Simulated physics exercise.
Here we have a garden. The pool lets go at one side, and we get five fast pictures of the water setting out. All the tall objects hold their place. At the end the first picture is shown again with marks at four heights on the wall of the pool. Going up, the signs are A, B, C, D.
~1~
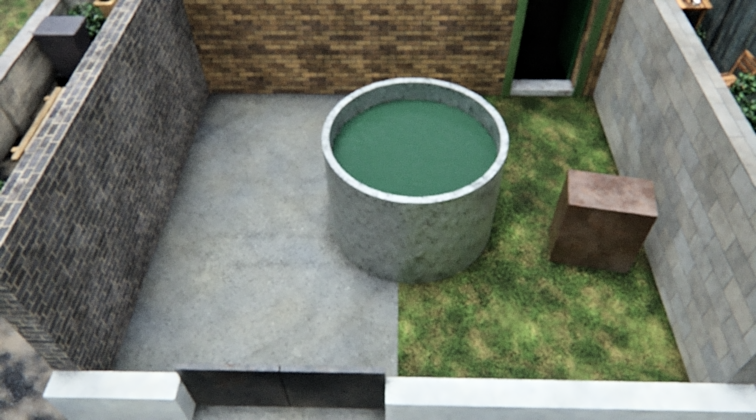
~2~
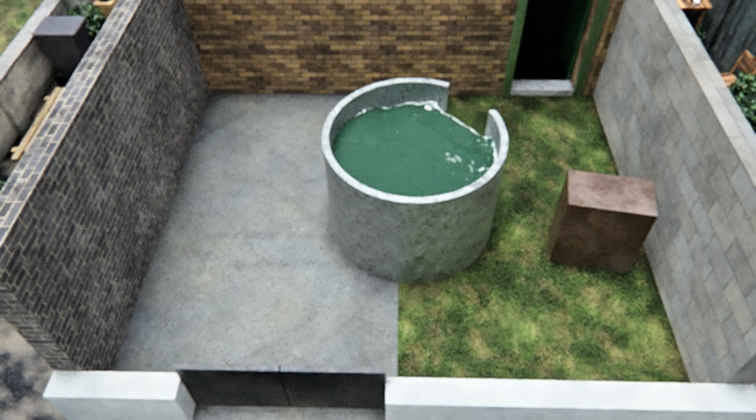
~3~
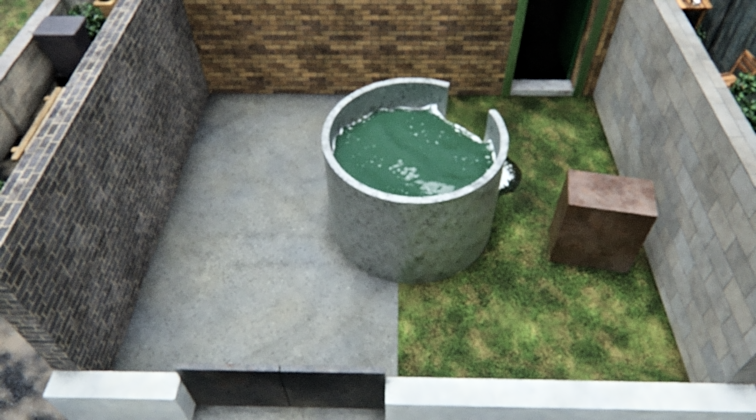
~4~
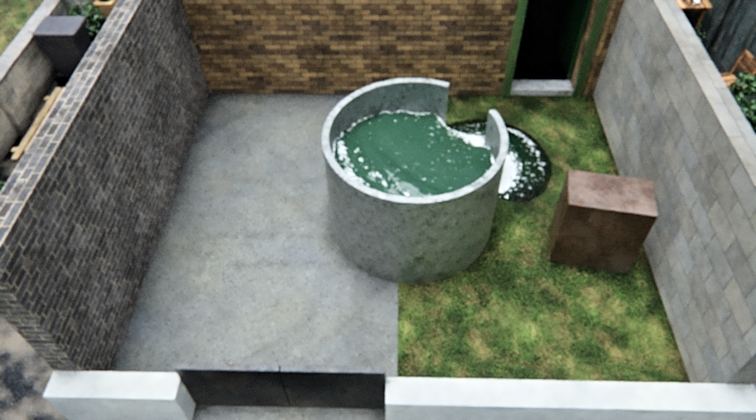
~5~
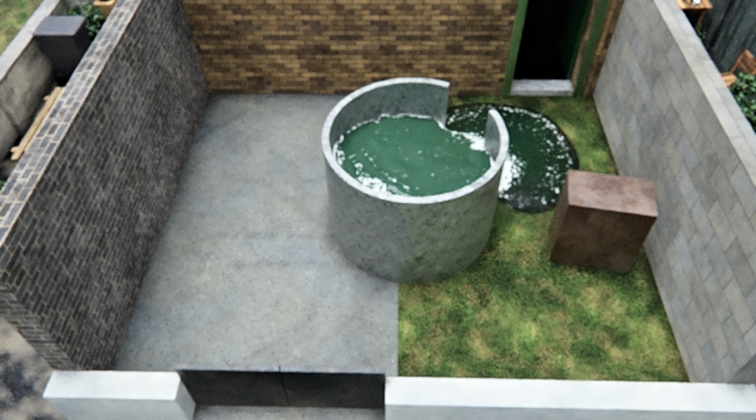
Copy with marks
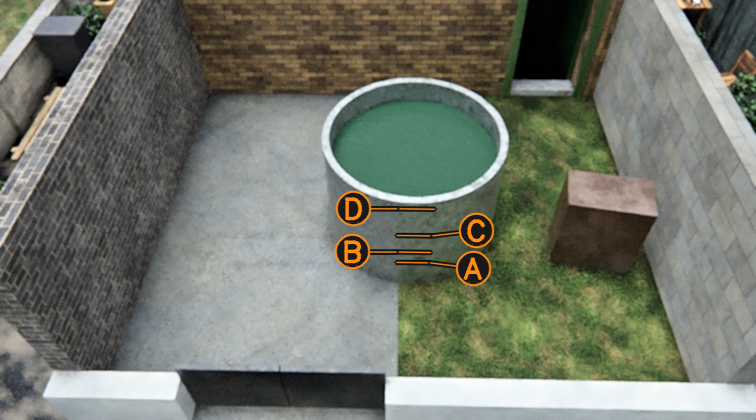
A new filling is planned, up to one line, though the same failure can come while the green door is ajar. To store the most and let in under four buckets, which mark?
The answer is level A.
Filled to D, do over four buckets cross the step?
Yes, that goes wrong.
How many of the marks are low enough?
One.
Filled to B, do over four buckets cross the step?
Yes.
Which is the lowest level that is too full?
The answer is B.
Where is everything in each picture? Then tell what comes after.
Water in the pool at rest, its middle at (414, 151); foot of the green doorway at (540, 96); shut gate at (283, 373), in the first picture.
Water covers 1 % of the ground, its front hidden from here, in the second picture.
Front seen at (508, 162), 3 % of the ground wet, in the third picture.
Front seen at (517, 132), 7 % of the ground wet, in the fourth picture.
Front seen at (544, 117), 12 % of the ground wet, in the fifth picture.
On the marked copy, A at (413, 262); B at (413, 252); C at (414, 235); D at (415, 209); from the bottom up A, B, C, D.
Choosing A, a bucket or two gets in.
Choosing B, about 9 bucketfuls get in.
Choosing C, dozens of bucketfuls pour in.
Choosing D, dozens of bucketfuls pour in.
